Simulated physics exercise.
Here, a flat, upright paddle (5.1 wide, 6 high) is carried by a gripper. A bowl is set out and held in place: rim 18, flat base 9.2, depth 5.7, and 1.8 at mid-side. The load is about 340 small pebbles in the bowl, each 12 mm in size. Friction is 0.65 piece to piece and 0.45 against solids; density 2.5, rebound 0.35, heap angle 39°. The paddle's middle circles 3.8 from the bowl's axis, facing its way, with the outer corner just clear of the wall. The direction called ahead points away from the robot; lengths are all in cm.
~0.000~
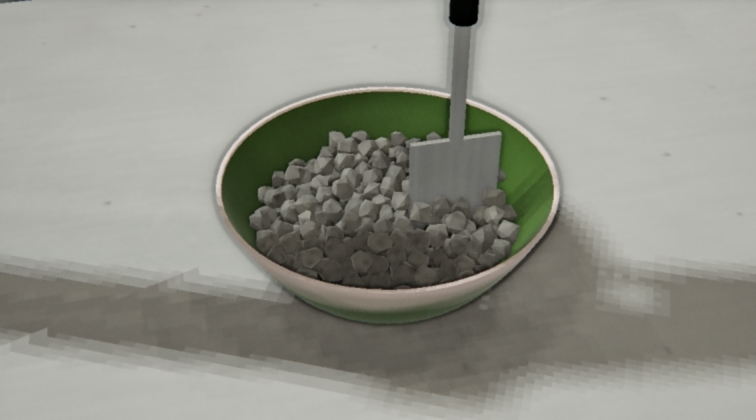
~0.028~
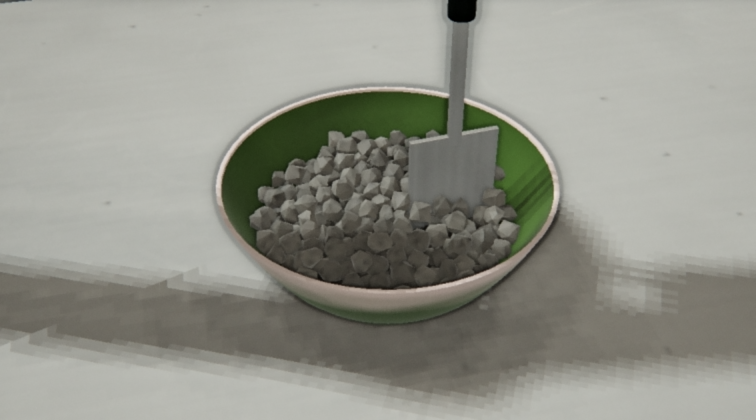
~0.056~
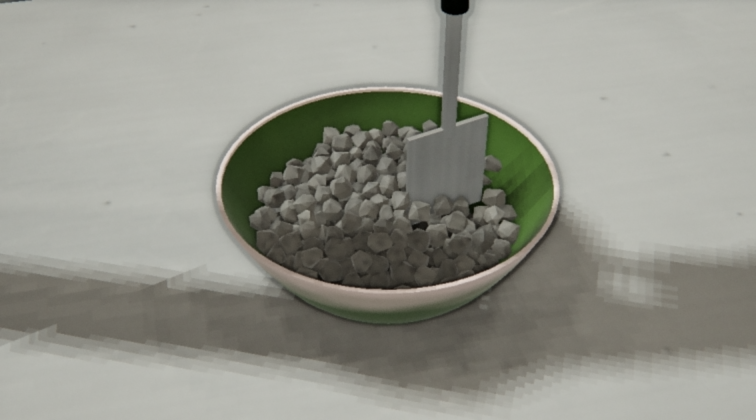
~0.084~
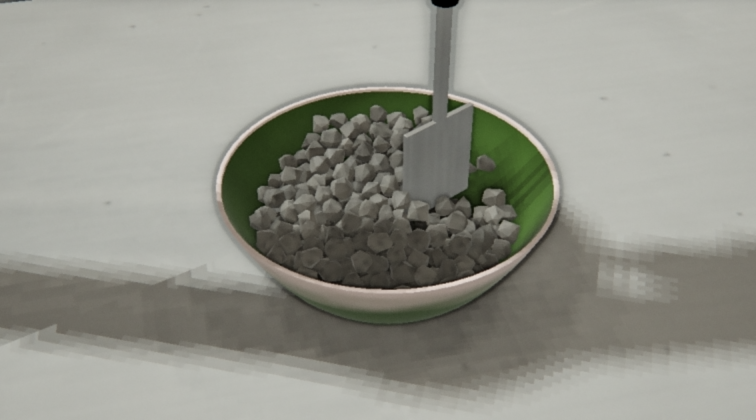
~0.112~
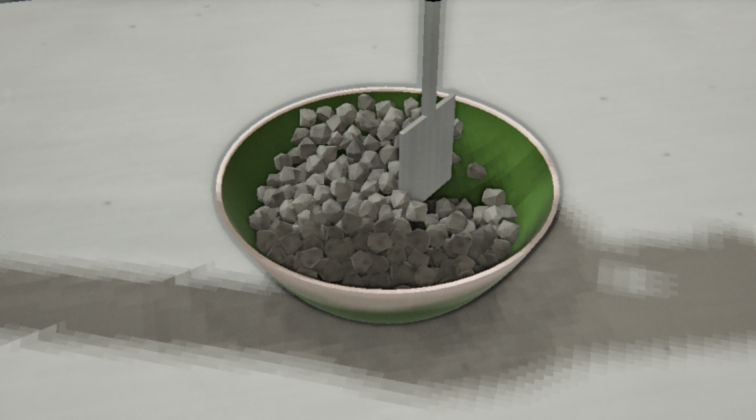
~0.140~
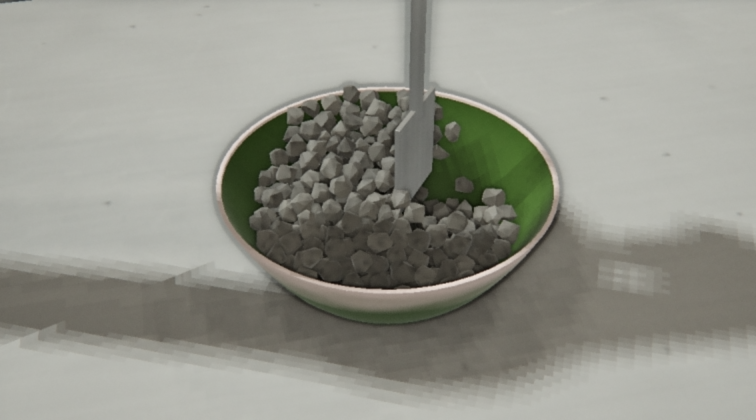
In a green bowl of small gray pebbles, an upright metal paddle turned and swept from the right toward the back, pushing the pebbles into a higher heap at the back left.
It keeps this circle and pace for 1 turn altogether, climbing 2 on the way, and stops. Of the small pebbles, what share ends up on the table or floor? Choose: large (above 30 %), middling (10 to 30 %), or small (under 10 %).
Middling.
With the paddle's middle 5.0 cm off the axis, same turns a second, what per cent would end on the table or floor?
In that case some 5 %.
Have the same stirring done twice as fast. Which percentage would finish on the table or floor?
It would come to around 35 percent.
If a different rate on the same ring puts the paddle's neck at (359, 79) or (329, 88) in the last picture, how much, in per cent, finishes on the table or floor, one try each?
First try: About 35 %; second try: About 35 %.
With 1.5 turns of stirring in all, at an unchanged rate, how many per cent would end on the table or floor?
Estimate: About 20 percent.
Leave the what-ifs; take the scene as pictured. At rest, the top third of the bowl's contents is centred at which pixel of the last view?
Estimated centre: (454, 180).
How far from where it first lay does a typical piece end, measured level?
6 cm.
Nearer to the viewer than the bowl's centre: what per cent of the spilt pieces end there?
Some 80 per cent.
After 0.42 s, 172° round, highest piece 8 above the table; 320 in the bowl, 10 on the table or floor, 9 in flight or on the tool.
After 0.69 s, 291° round, highest piece 9 above the table; 287 in the bowl, 45 on the table or floor, 7 in flight or on the tool.
After 1.03 s, 0° round, highest piece 6 above the table; 278 in the bowl, 60 on the table or floor, 1 in flight or on the tool.
After 1.73 s, 0° round, highest piece 6 above the table; 278 in the bowl, 61 on the table or floor.
In the end, 278 in the bowl, 61 on the table or floor. That is 18 % on the table or floor.
